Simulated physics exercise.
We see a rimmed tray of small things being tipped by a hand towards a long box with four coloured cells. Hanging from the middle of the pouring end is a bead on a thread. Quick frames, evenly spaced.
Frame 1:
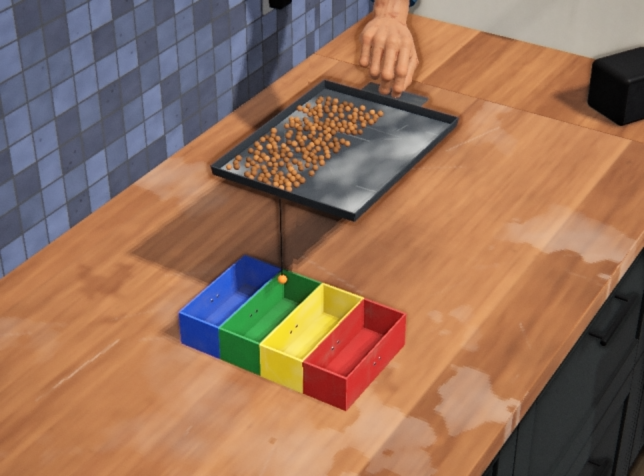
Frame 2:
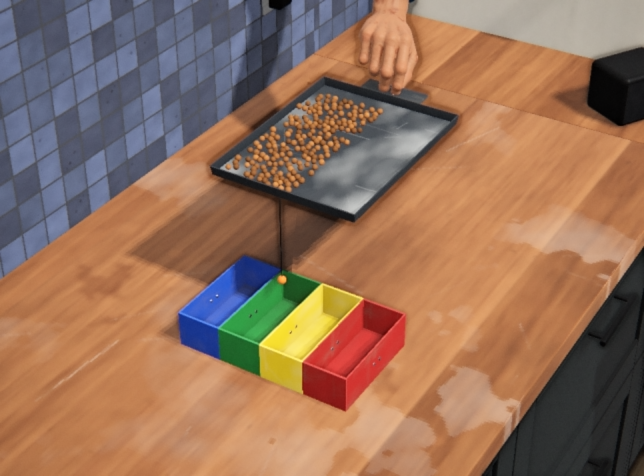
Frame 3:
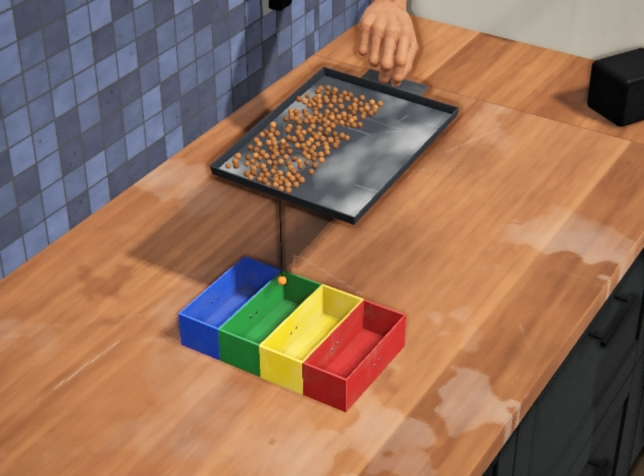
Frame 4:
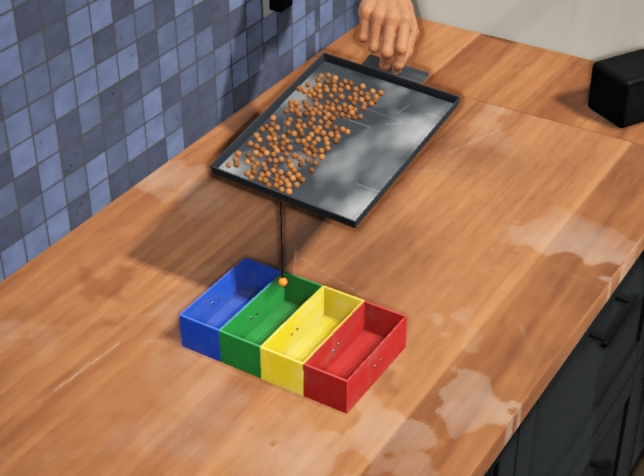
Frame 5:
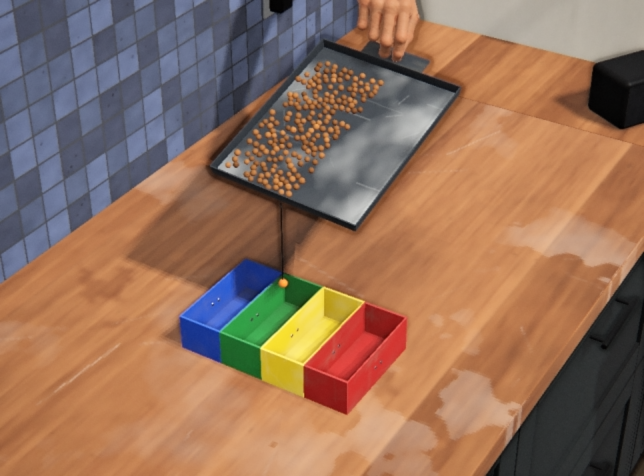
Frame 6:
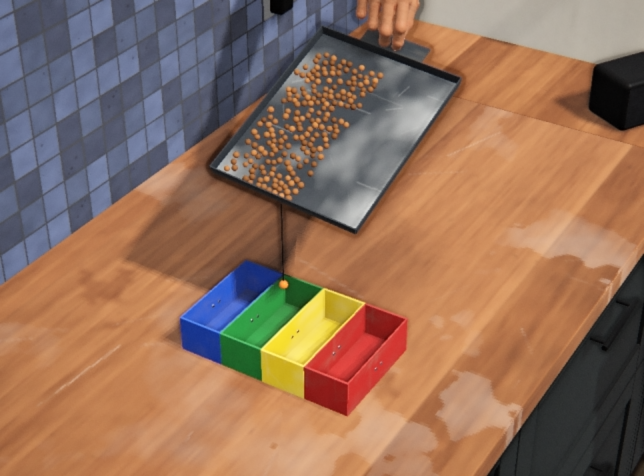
On a wooden counter beside a blue tiled wall, a hand holds a rimmed tray of small orange-brown balls level above a box with blue, green, yellow and red cells. The hand tilts the tray gradually steeper, its right corner lowest, and the balls begin shifting while the hanging bead stays nearly still.
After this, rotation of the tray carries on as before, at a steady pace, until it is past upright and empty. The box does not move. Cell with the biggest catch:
Yellow.
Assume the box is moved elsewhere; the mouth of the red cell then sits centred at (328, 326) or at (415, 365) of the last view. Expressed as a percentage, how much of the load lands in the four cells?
Roughly 80 %, then roughly 90 %.
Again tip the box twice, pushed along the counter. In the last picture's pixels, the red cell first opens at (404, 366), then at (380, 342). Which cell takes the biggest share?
In order: That green cell, the yellow cell.
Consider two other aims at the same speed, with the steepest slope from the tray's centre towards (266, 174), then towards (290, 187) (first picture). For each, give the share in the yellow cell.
0 per cent, then 20 per cent.
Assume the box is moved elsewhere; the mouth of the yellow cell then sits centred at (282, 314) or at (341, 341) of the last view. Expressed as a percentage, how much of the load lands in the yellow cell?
The first try yields 20% and the second yields 40%.
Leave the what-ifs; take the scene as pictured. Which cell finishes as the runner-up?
Ranked second: That red cell.
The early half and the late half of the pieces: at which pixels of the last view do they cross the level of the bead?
Around (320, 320), followed by around (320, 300).
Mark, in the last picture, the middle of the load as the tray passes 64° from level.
(311, 209).
Shortly afterwards, tray tipped steeply; the bulk on the tray; only a few in the red cell; near a quarter falling or outside the box.
Next, tray tipped past a quarter turn; near half on the tray; near a quarter in the red cell; a little in the yellow cell; only a few in the green cell; near a quarter falling or outside the box.
Some moments later, tray tipped past a quarter turn; near half in the yellow cell; near a quarter in the red cell; near a quarter in the green cell; only a few in the blue cell; a little falling or outside the box.
In the end, tray tipped past a quarter turn; near half in the yellow cell; near a quarter in the red cell; near a quarter in the green cell; only a few in the blue cell; a little outside the box.
